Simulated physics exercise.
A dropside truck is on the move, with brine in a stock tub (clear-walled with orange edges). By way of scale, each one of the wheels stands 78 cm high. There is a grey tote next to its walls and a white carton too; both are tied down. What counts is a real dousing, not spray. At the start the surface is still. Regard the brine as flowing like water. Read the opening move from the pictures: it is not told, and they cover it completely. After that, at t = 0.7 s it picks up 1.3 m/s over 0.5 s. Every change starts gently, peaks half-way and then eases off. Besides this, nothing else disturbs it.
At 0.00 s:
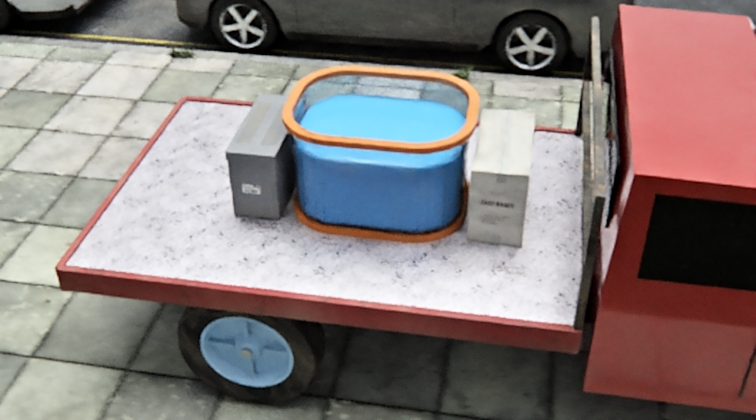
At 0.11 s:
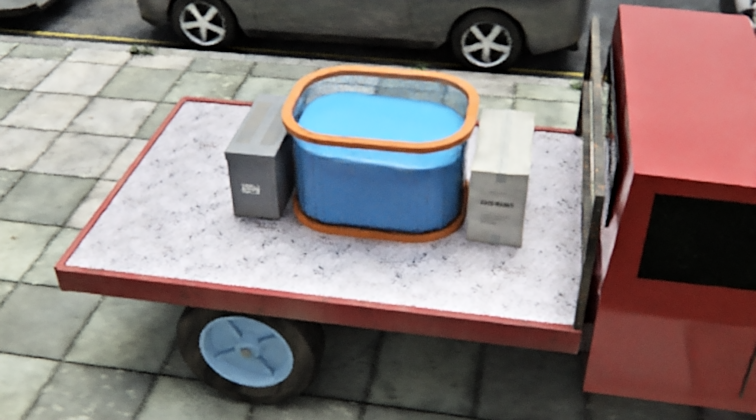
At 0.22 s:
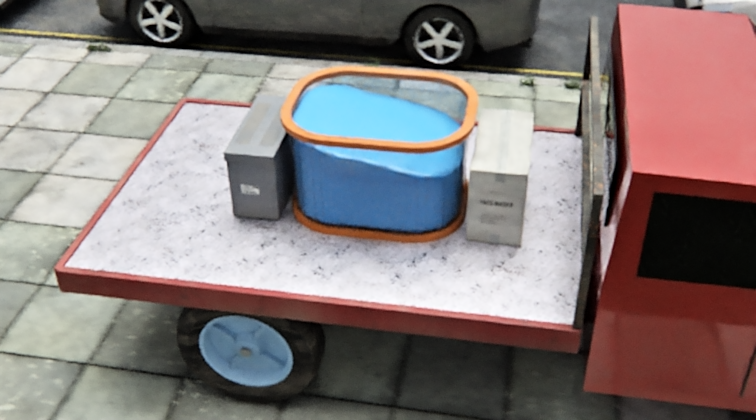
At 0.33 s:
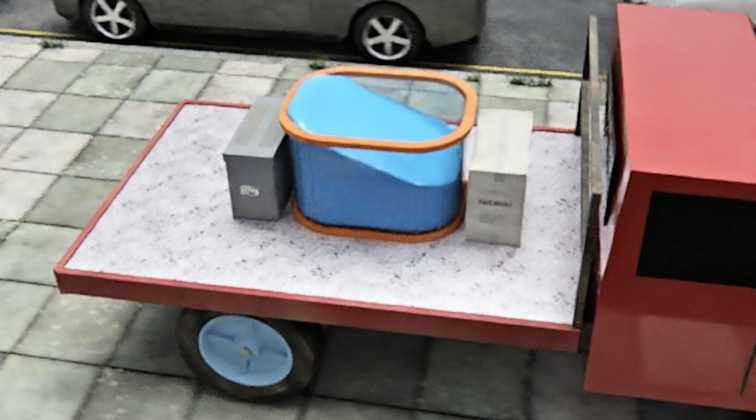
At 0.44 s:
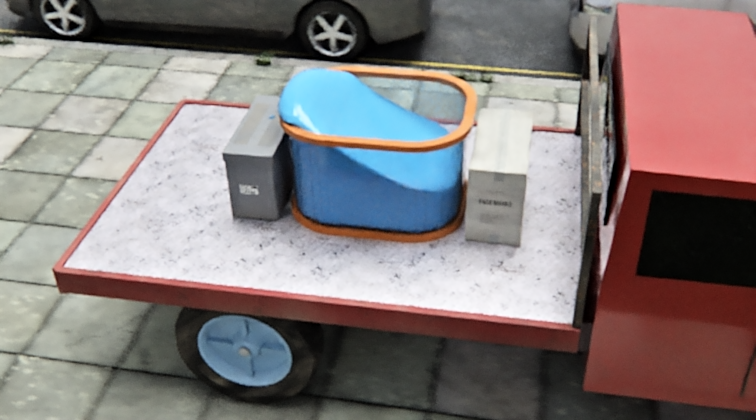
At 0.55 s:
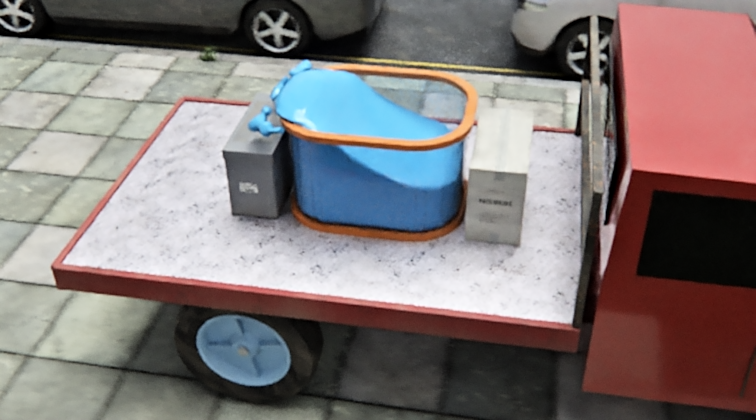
Blue liquid surging up the left side of a clear, orange-rimmed tub and splashing over its edge on a moving red flatbed truck.
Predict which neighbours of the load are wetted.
Here's how it goes: The grey tote gets struck and the white carton remains untouched.
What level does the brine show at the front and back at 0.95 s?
Around 48 cm toward the front, with 38 cm behind.
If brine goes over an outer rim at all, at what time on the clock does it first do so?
0.6 s.
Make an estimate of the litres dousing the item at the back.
Roughly 5 litres.
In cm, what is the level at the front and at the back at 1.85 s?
I'd put it at about 52 cm in front and about 32 cm behind.
After 0.95 s the surface is 48 cm up at the front and 38 cm at the back; 2 per cent is out, over the back.
After 1.35 s the surface is 31 cm up at the front and 53 cm at the back; 2 per cent is out, over the back.
After 1.85 s the surface is 53 cm up at the front and 32 cm at the back; 2 per cent is out, over the back.
After 4.18 s 2 per cent is out, over the back; the grey tote has caught 5 litres and the white carton nothing.
